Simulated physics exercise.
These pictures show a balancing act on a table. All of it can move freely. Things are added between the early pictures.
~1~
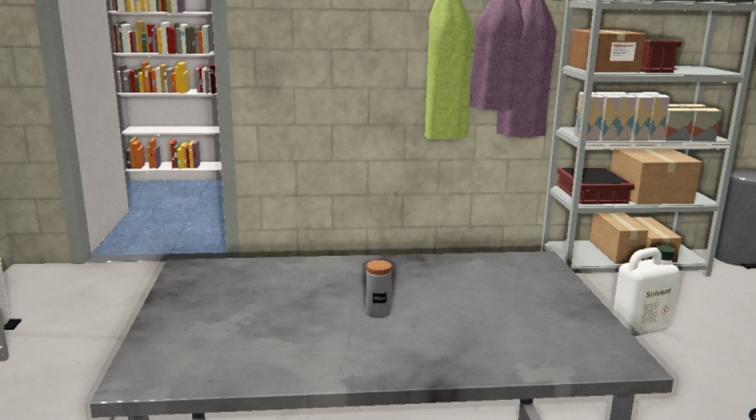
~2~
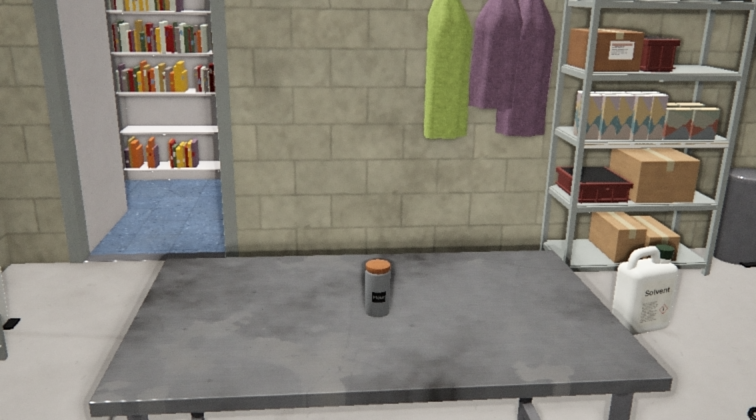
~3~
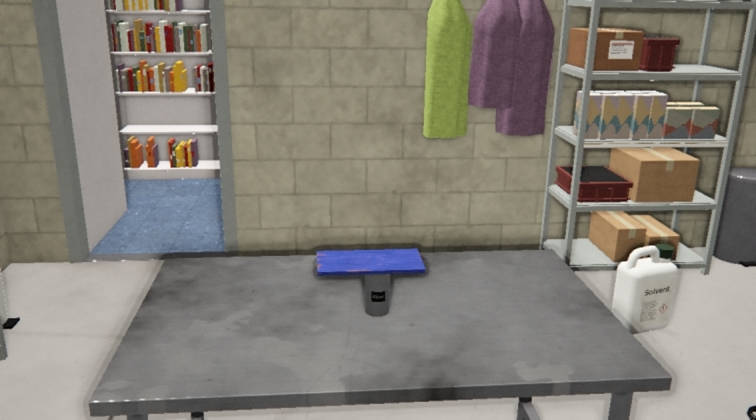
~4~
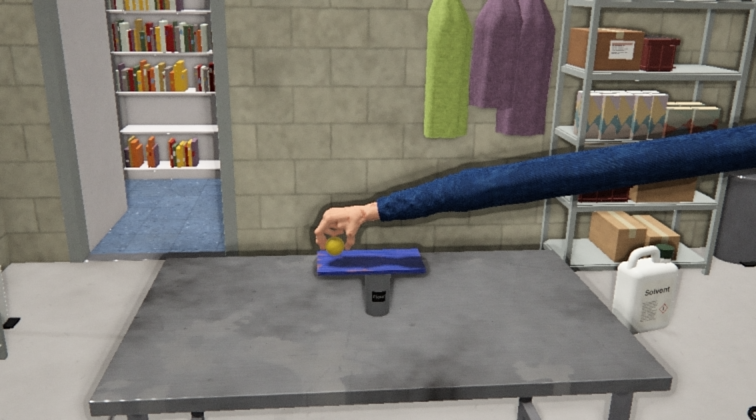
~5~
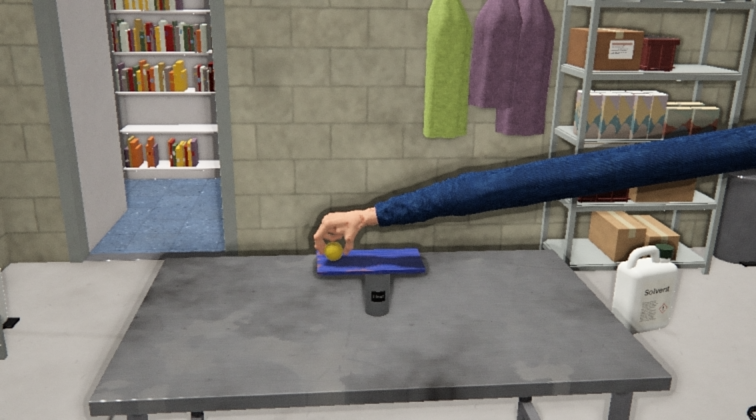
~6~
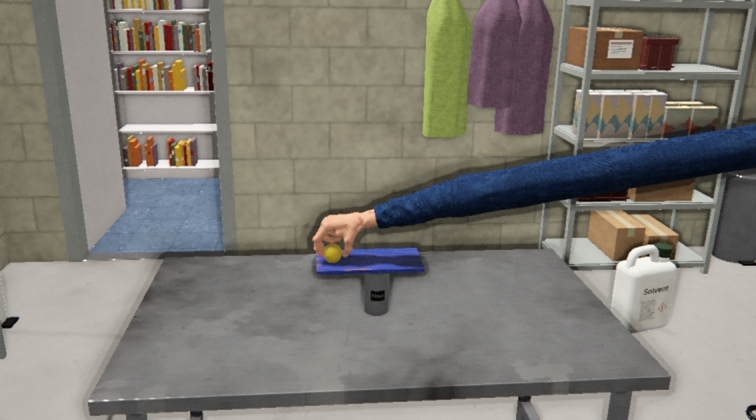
A hand lowering a yellow lemon onto the left end of a blue board lying across a grey jar on a table.
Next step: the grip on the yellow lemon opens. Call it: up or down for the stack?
Down - it falls.
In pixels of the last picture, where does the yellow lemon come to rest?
Around (301, 308).
Then, 0.50 s after the last picture, yellow lemon now fallen; blue board tipped 47° from how it was.
Then, 0.70 s after the last picture, blue board tipped 58° from how it was.
At rest, fallen, blue board and yellow lemon; grey jar in place. Seen from the same camera at the end, yellow lemon near (301, 308). The stack loses its balance.
